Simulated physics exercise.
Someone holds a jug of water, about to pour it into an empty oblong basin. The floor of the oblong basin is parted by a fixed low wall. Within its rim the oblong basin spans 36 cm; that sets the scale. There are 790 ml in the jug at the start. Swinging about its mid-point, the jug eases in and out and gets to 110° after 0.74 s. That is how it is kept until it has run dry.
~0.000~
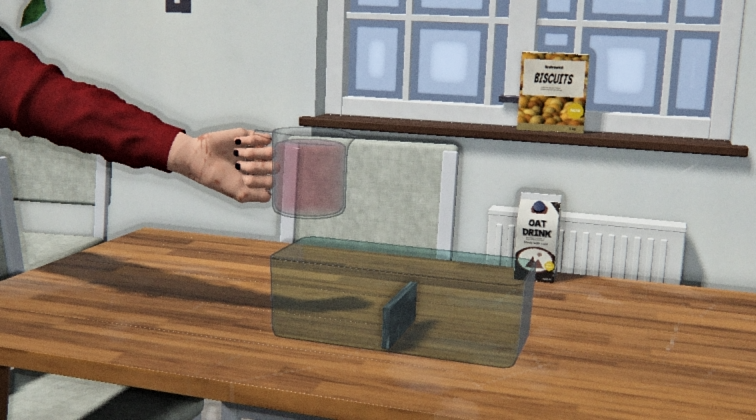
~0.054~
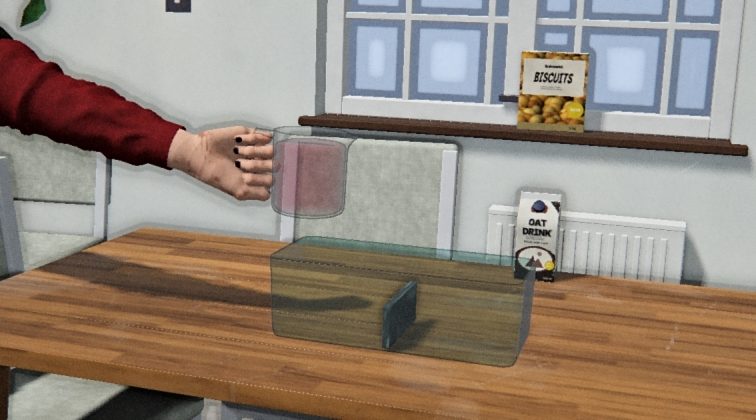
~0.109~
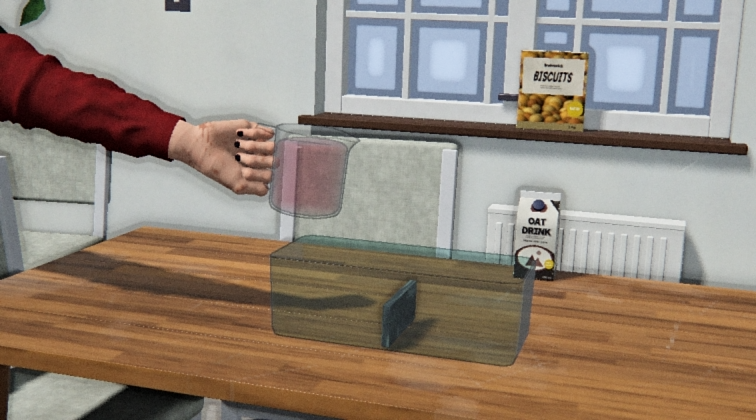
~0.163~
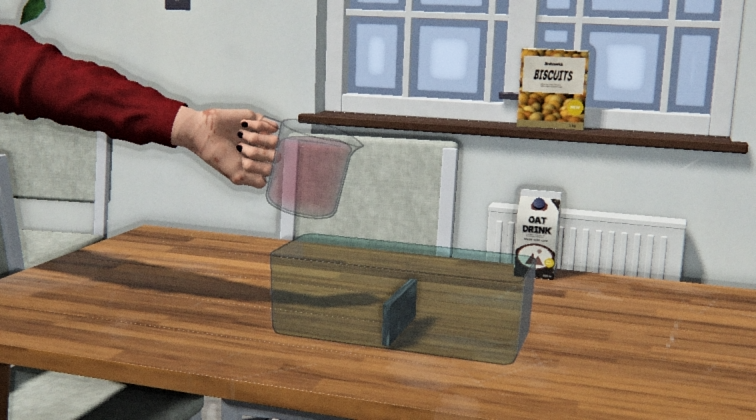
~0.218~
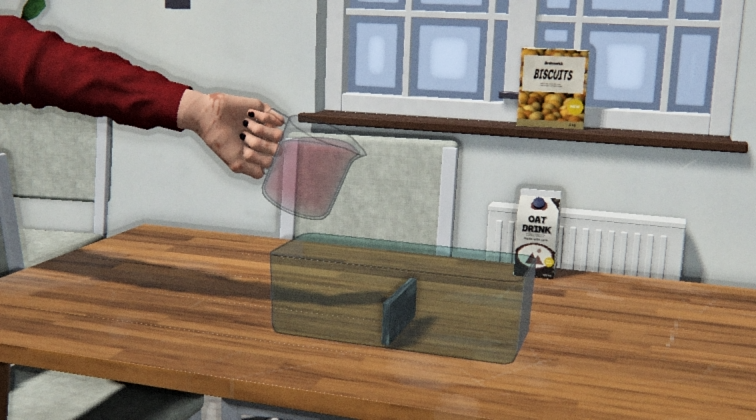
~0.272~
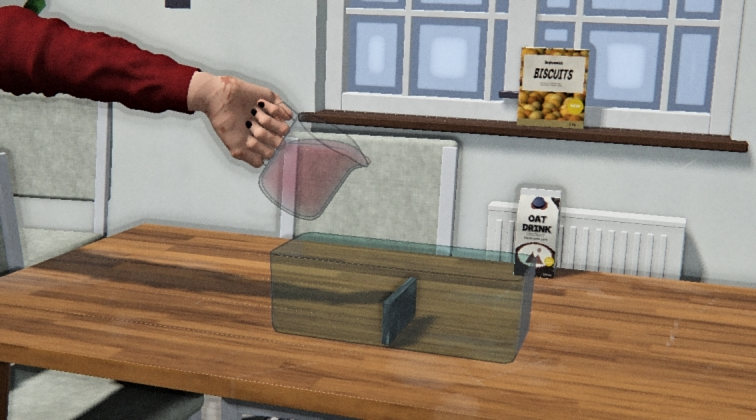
The clip shows a hand in a red sleeve holding a clear jug of pinkish liquid above an empty transparent oblong basin on a wooden table, first keeping it upright, then tilting it steadily to the right.
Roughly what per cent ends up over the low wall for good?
About 15 in every hundred.
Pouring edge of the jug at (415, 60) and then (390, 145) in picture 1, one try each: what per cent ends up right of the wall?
It comes to 90 per cent, and then 75 per cent.
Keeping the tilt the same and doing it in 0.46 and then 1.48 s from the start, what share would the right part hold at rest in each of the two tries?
10 in a hundred, followed by 30 in a hundred.
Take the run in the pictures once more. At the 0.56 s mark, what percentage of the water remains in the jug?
Near 56 in a hundred.
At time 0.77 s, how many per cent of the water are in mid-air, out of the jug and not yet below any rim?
Close to 8 per cent.
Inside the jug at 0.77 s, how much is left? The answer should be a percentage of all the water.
About 12 % is still there.
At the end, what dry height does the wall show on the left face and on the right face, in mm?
Left about 34 mm, while the right is about 56 mm.
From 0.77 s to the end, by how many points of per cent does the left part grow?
It comes to about 16 per cent.
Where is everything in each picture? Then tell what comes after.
In the first picture, tilt 0°; pouring edge (357, 136); surface from (280, 142) to (346, 146); the oblong basin's rim runs from (287, 248) to (530, 274); the wall's top is at (401, 295).
In the second picture, tilt 1°; pouring edge (358, 137); surface from (280, 140) to (346, 147).
In the third picture, tilt 6°; pouring edge (360, 140); surface from (281, 139) to (348, 147).
In the fourth picture, tilt 13°; pouring edge (363, 146); surface from (283, 140) to (353, 147).
In the fifth picture, tilt 22°; pouring edge (366, 155); surface from (283, 147) to (360, 150).
In the sixth picture, tilt 33°; pouring edge (368, 166); surface from (277, 156) to (361, 156); 1 per cent is over the edge.
Then, 0.56 s in, the tilt is 95° and 56 per cent is still to pour, 13 is left of the wall and 10 right of it.
Then, 0.77 s in, the tilt is 110° and 12 per cent is still to pour, 66 is left of the wall and 14 right of it.
Then, 1.00 s in, the tilt is 110° and 1 per cent is still to pour, 80 is left of the wall and 14 right of it.
Then, 1.24 s in, the tilt is 110° and 0 per cent is still to pour, 82 is left of the wall and 15 right of it.
Finally, 82 per cent lies left of the wall, 15 right of it and 3 outside.
